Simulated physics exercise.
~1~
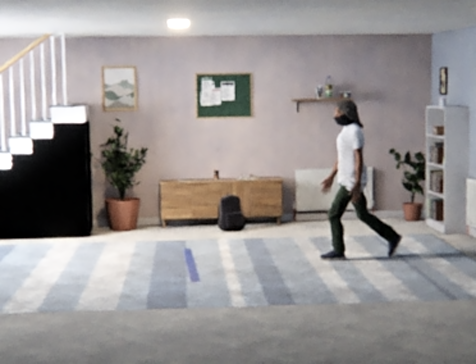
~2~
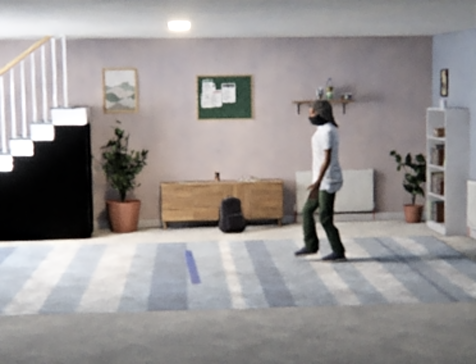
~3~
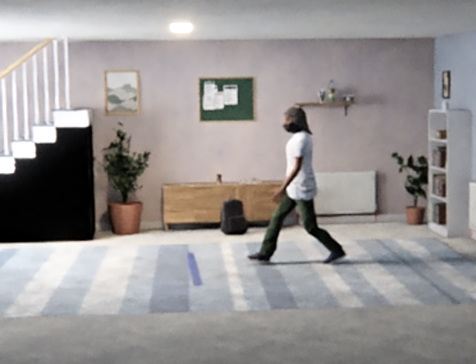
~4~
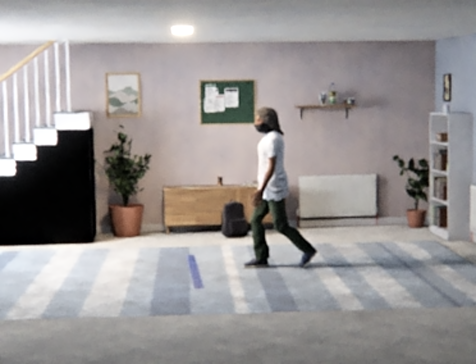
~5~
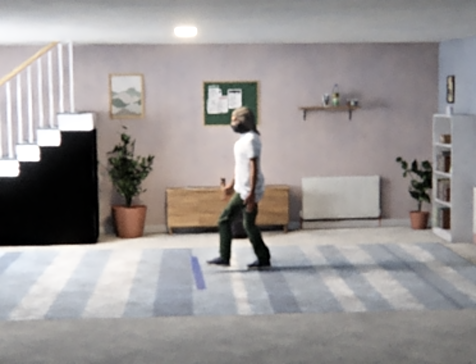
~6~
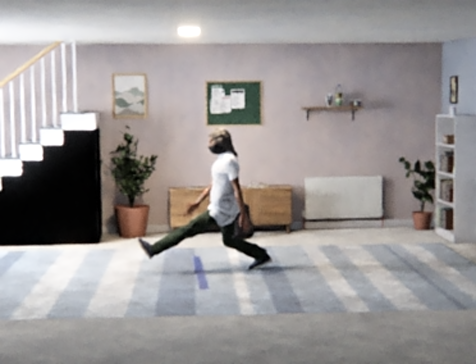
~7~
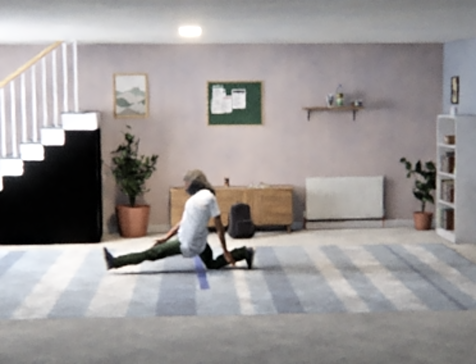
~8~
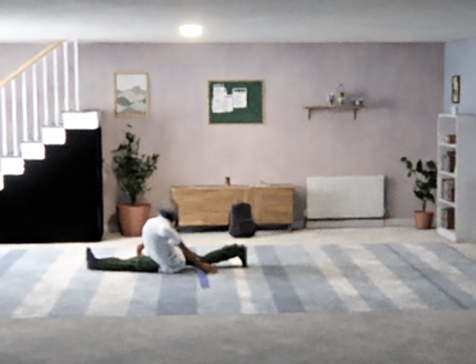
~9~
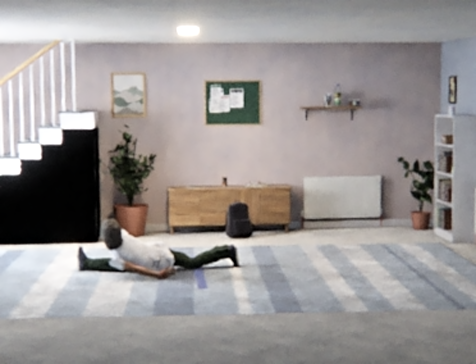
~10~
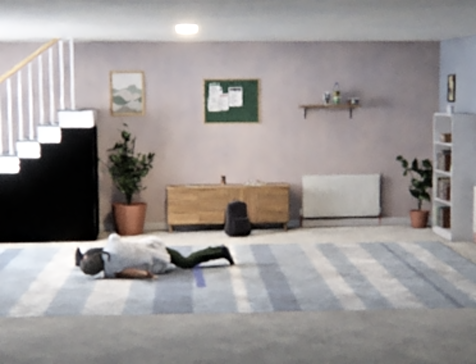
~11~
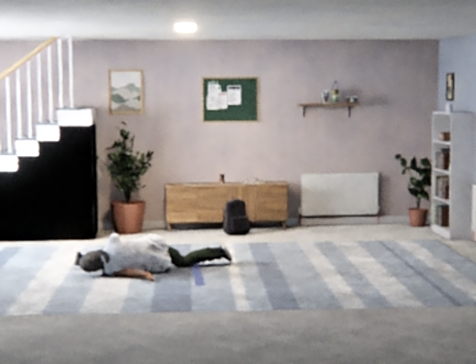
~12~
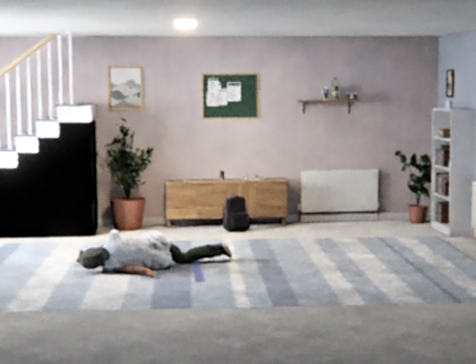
In a basement room, a person walking left over a striped rug slips at blue tape, drops into a split and ends lying face down.
